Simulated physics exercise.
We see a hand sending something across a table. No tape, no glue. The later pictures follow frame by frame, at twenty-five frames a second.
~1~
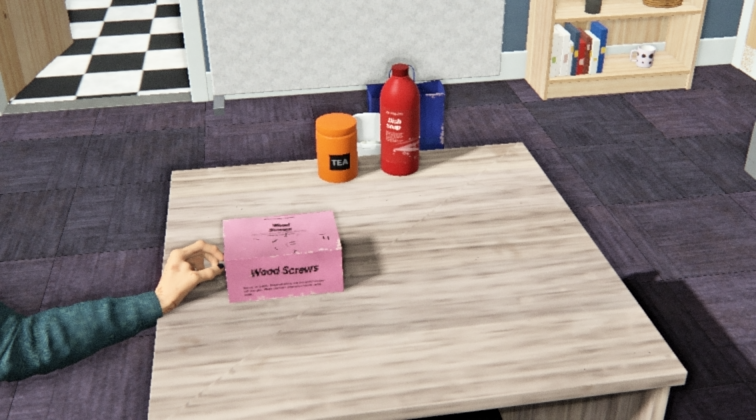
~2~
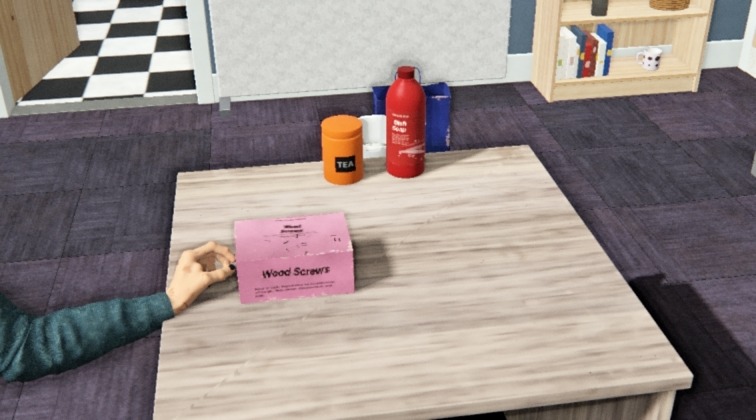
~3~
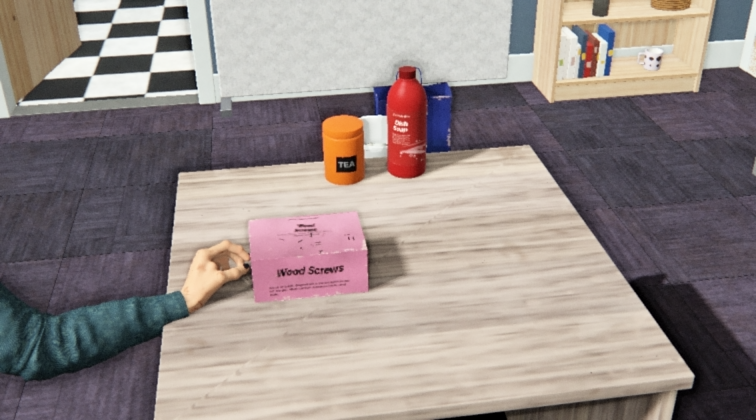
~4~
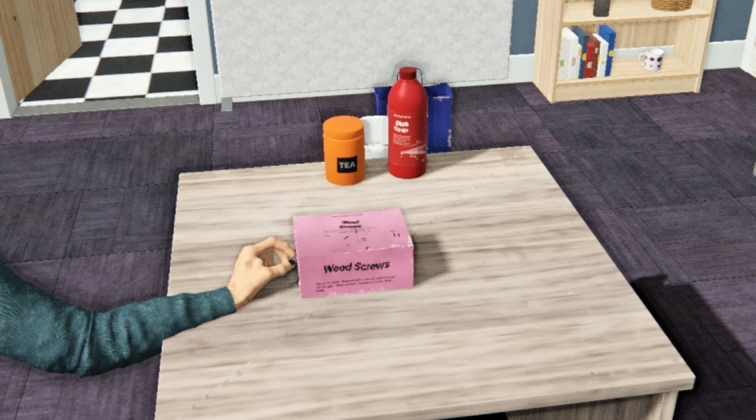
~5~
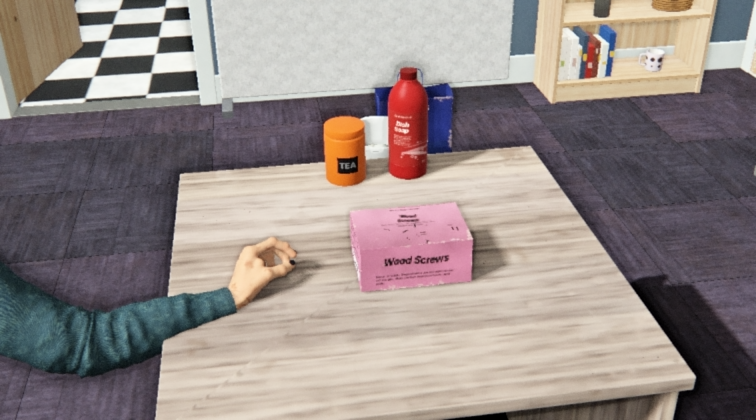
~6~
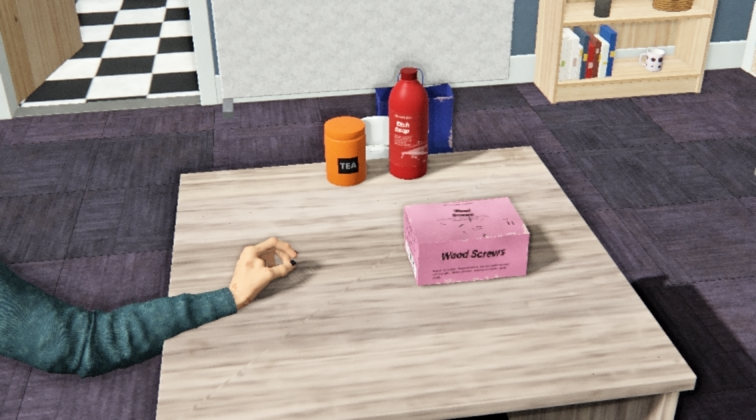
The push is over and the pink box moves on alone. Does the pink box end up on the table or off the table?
The pink box falls off the table.
Then, 0.10 s later than the last frame, pink box moved well along near (587, 229).
Then, 0.30 s later than the last frame, pink box now off the table.
Then, 0.40 s later than the last frame, things are still on the move.
Then, 0.60 s later than the last frame, as before.
When it is over, off the table, pink box.
